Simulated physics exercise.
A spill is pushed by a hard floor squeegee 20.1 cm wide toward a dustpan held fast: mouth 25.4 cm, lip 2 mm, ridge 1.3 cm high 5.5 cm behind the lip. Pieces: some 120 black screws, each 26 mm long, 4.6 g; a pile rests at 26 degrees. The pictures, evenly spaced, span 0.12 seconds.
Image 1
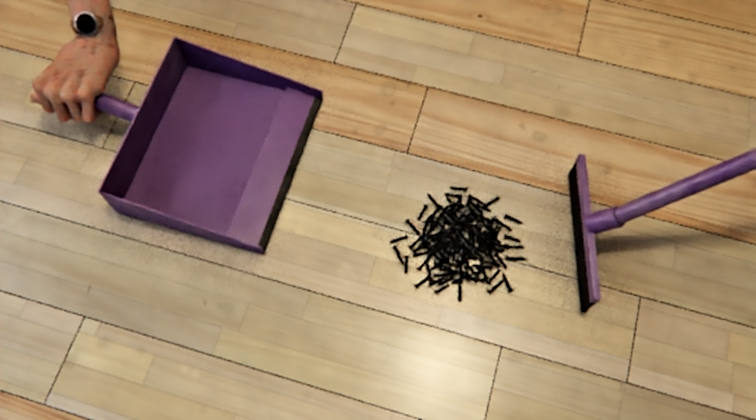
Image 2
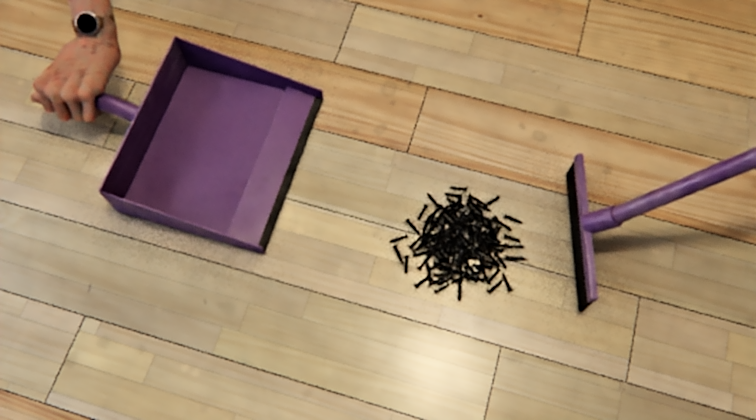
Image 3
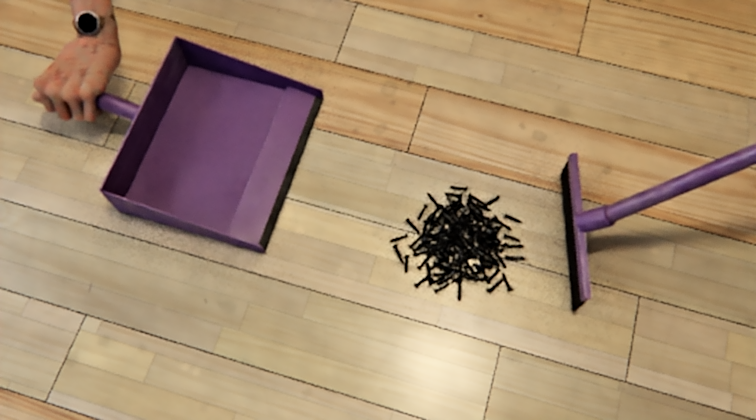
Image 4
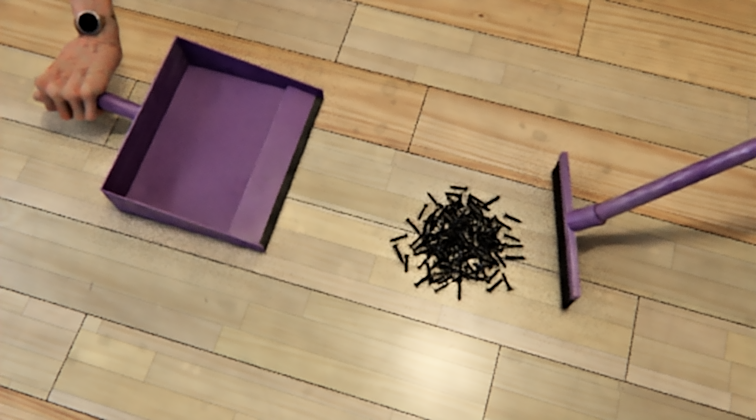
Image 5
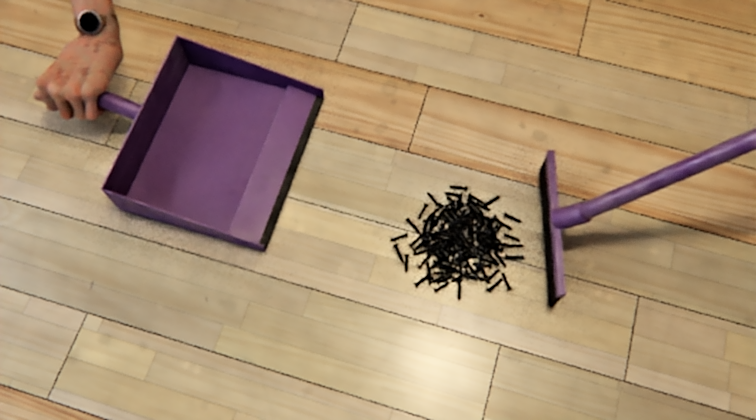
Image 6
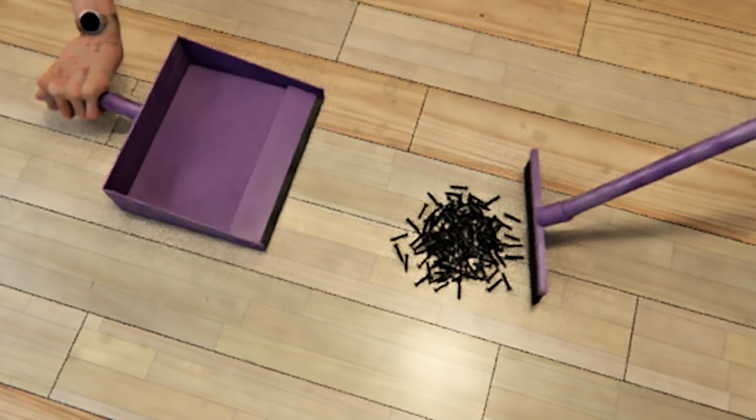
On a pale wooden plank floor, seen from above at a slight angle, a still camera looks down on a small cleaning scene. A hand wearing a dark watch grips the handle of a purple dustpan at the upper left, with a loose pile of black screws right of centre and a purple squeegee at the right. The squeegee slides slowly left to the pile's edge, while the screws, hand and dustpan stay practically still.
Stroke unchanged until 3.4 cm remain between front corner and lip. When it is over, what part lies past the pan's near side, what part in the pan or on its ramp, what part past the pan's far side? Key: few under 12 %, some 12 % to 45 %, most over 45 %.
Near side = some, pan = some, far side = few.
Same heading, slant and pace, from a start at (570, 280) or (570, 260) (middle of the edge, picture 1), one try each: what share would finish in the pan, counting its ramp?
About 25 and 25 per cent.
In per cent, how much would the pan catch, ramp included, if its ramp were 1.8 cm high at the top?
I'd guess close to 25 per cent.
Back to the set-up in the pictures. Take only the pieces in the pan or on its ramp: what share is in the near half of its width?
90 per cent.
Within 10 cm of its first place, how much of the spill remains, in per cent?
Roughly 0 per cent.
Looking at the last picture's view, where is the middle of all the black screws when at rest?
Estimated resting centre: Around (282, 220).
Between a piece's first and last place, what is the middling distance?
It works out to some 26 cm.
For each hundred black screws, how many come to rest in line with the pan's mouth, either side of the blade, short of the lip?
I'd estimate close to 50 per cent.
Then, 0.16 s after the last picture, middle of the blade 20 cm from the lip; 0 % over the lip, far side 0 %, near side 5 %.
Then, 0.27 s after the last picture, middle of the blade 10 cm from the lip; 0 % over the lip, far side 0 %, near side 15 %.
Then, 0.51 s after the last picture, middle of the blade 6 cm from the lip; 30 % over the lip, far side 0 %, near side 20 %.
In the end, near side 20 %, pan 30 %, far side 0 %, in front of the lip or behind the blade 50 %.
